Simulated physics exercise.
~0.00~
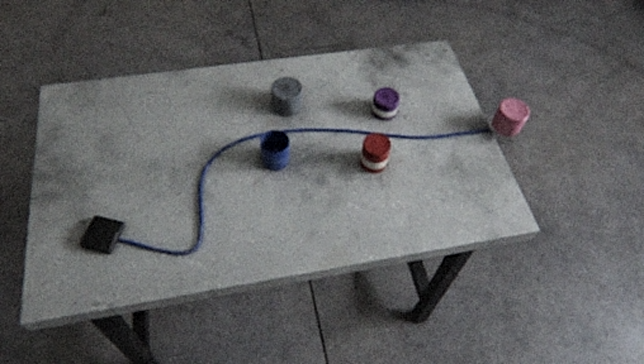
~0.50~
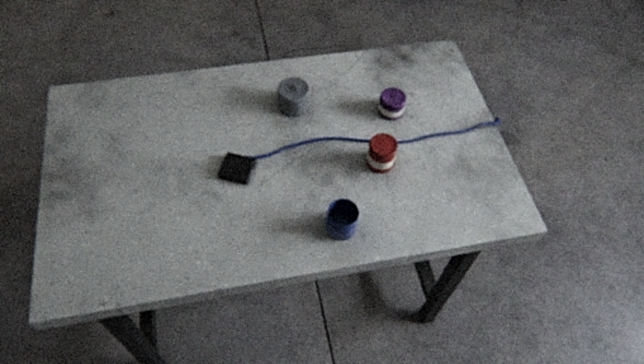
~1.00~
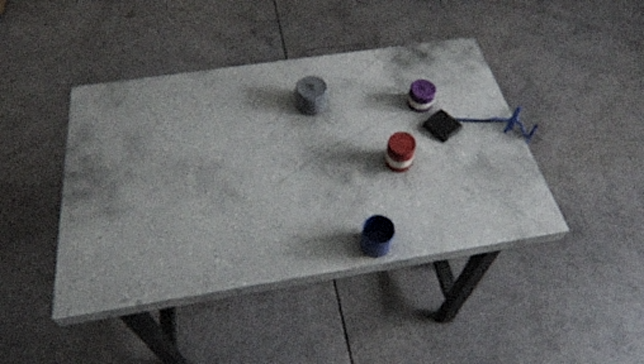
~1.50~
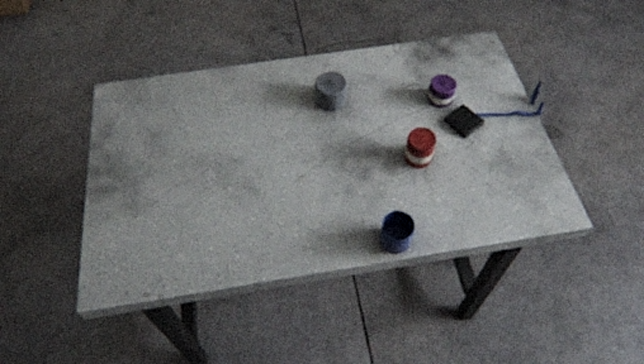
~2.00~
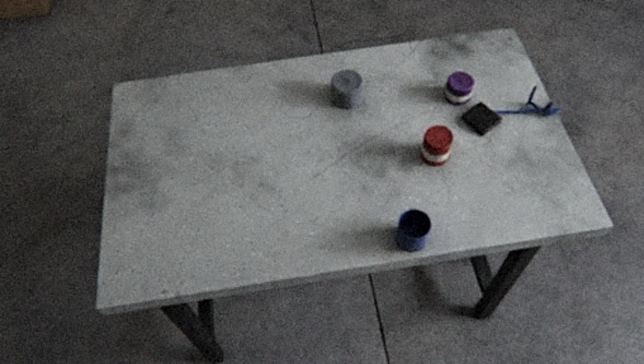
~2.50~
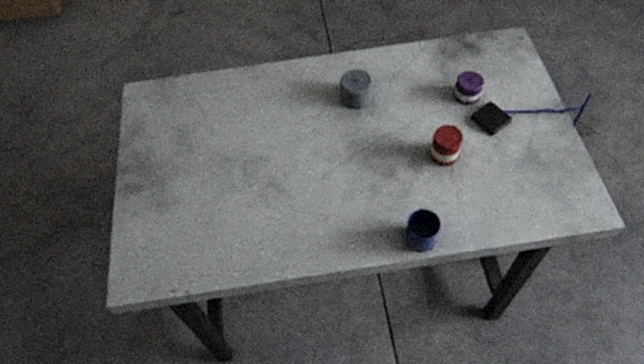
In the video, a blue cable on a gray table drags a black phone rightward past tubs and tins, shifting a blue cup toward the front edge as a pink cylinder disappears from view; the phone stops near the purple canister, with the cable hanging past the right edge.
